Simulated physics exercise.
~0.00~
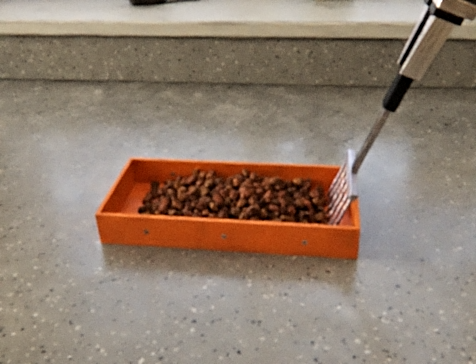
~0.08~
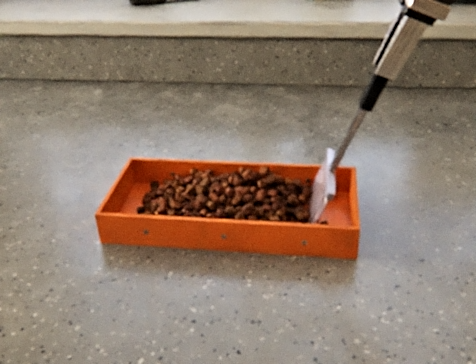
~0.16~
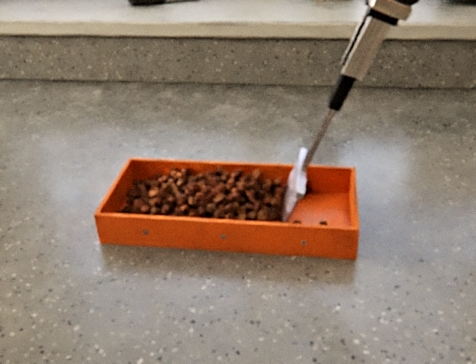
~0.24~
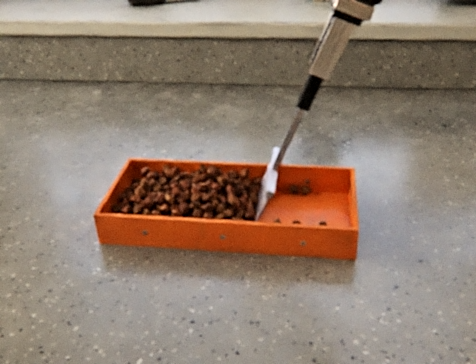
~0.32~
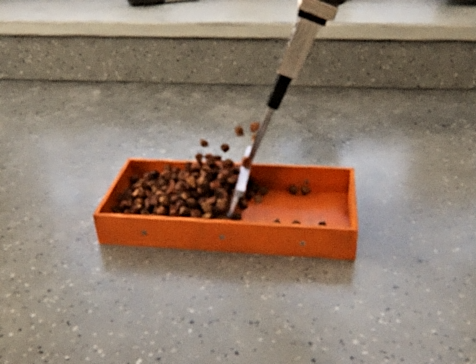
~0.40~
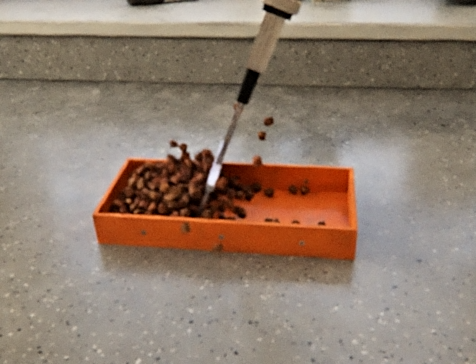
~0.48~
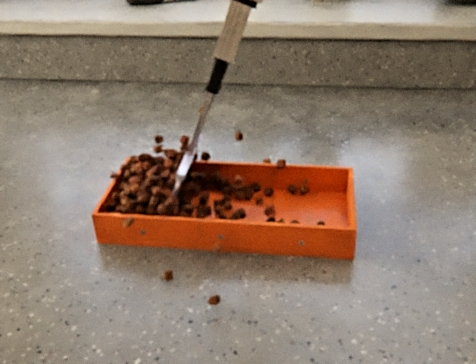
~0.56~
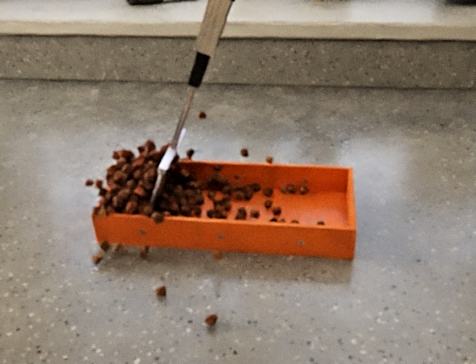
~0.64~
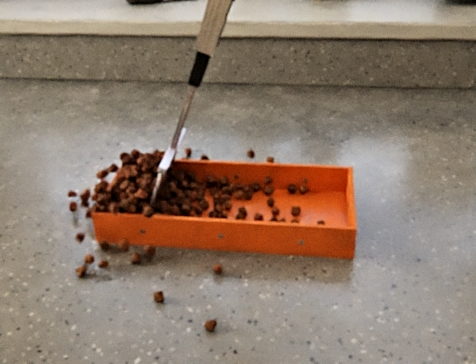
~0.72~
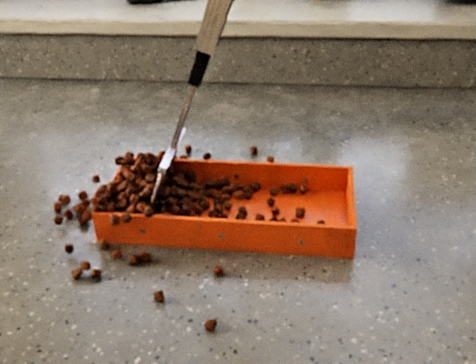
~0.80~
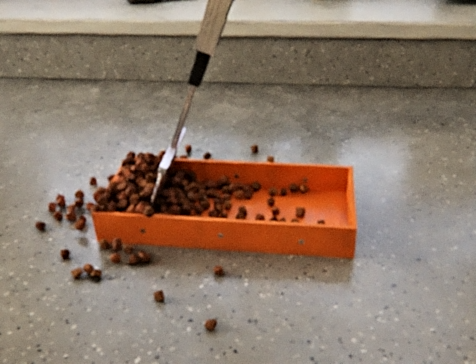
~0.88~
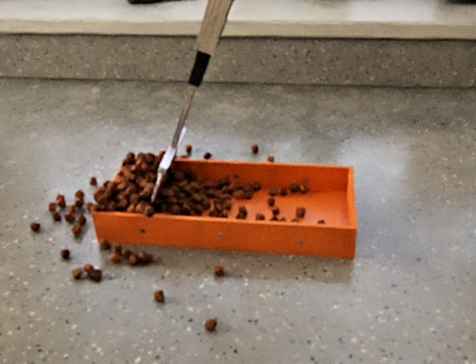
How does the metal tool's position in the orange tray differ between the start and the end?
At the start the tool is at the right end of the tray. At the end it stands near the left end, against the heaped pellets.
A metal tool sweeps brown pellets left along an orange tray, spilling some onto the counter.
